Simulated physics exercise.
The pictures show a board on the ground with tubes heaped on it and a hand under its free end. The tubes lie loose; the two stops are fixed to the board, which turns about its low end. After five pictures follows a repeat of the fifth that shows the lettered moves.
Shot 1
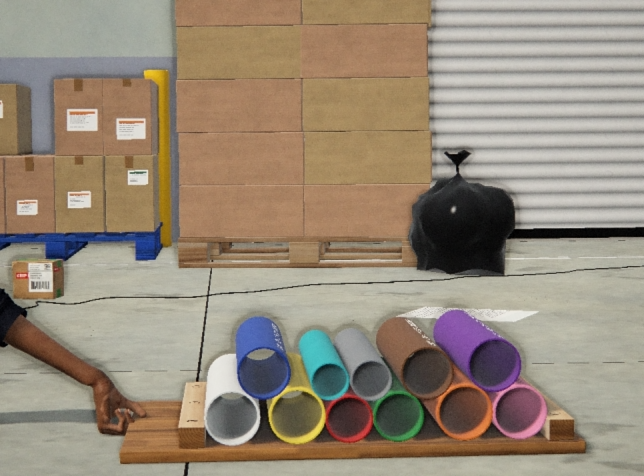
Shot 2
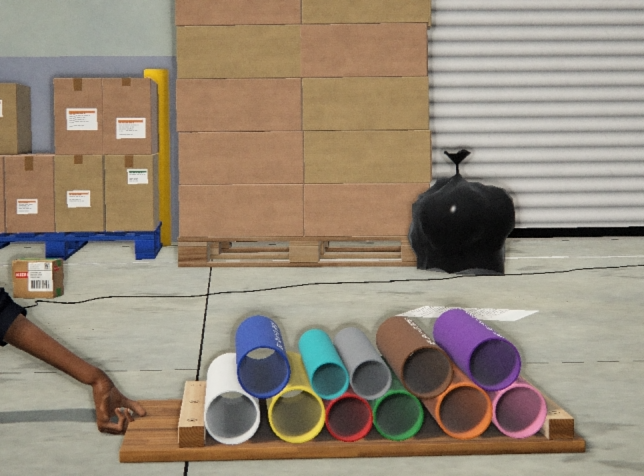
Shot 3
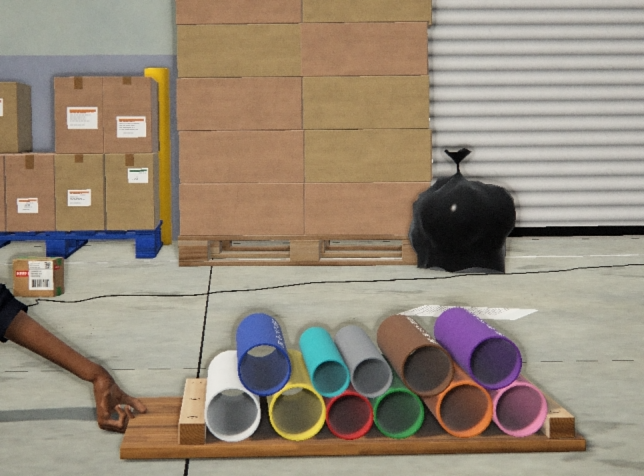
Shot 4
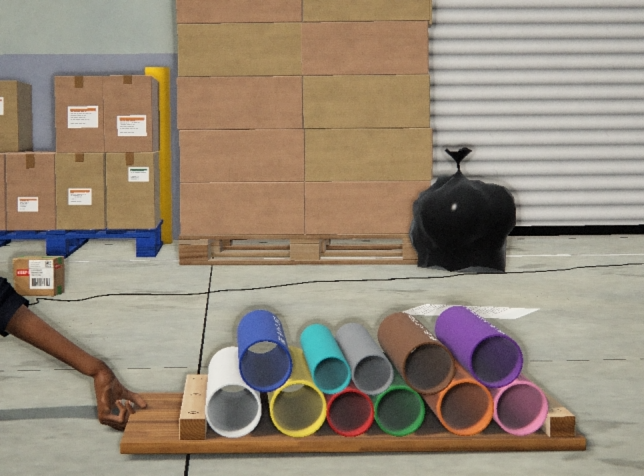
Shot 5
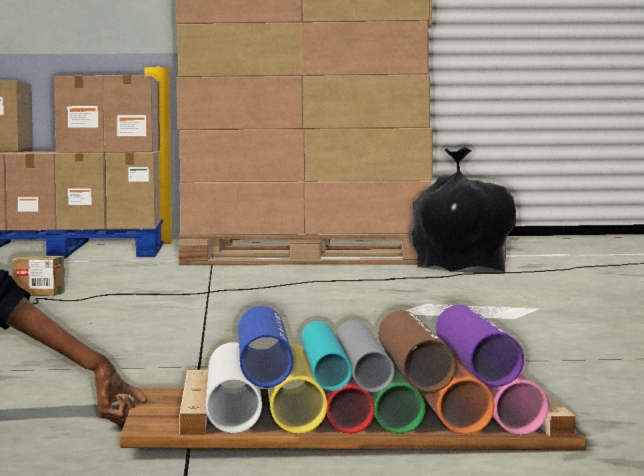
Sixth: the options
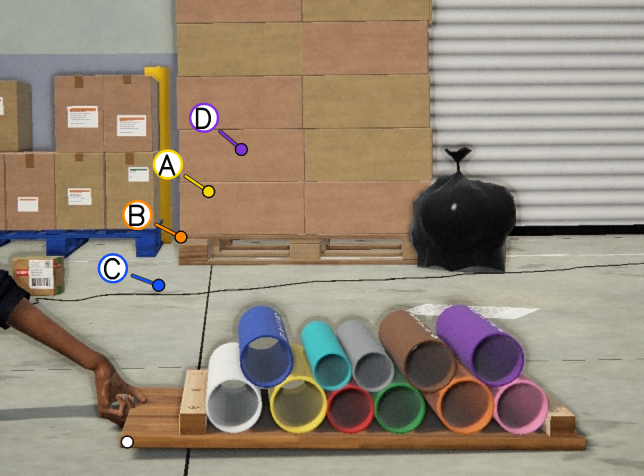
In this clip, a hand at the left grips the end of a wooden board holding a pile of colorful tubes and raises it very slightly, while the tubes stay heaped together with barely any visible movement.
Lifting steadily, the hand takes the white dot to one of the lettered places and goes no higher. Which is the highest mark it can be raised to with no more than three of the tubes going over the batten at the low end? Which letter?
Raise it to B.
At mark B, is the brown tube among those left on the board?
Yes.
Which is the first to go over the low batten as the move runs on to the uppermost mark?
It is the purple one.
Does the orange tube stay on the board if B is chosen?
The orange tube: Yes.
On the marked copy, A at (209, 192); B at (181, 237); C at (159, 286); D at (241, 149); the white dot at (127, 442).
Following B. Soon after the start, board at 16°.
Later, board at 28°.
In the end, board at 28°, none over the low batten.
As for the rest, A five over the low batten; C none over the low batten; D five over the low batten.
